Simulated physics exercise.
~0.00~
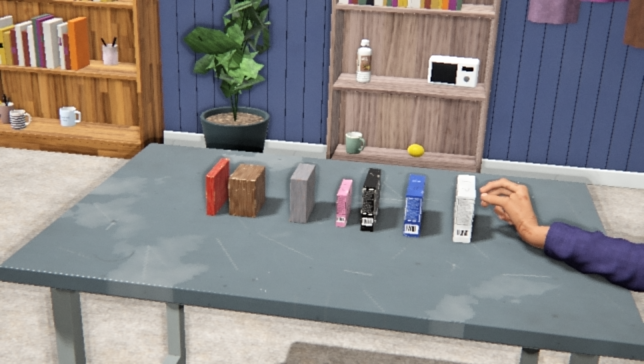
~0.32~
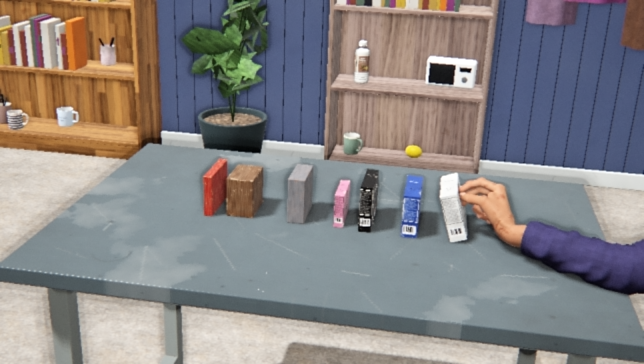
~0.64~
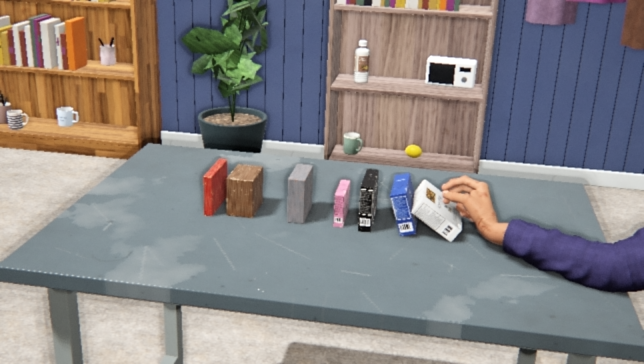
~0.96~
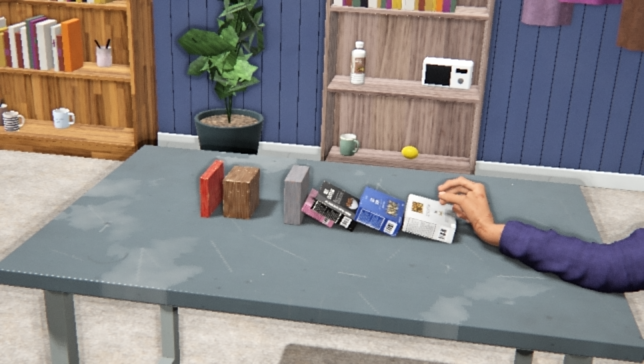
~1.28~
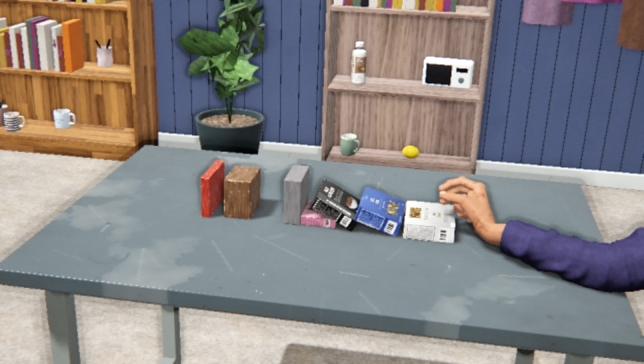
In the video, a hand tips a white packet leftward on a grey table, and the blue, black and pink packets topple in turn, ending lying over beside the grey block, which stays upright with the brown block and red board.
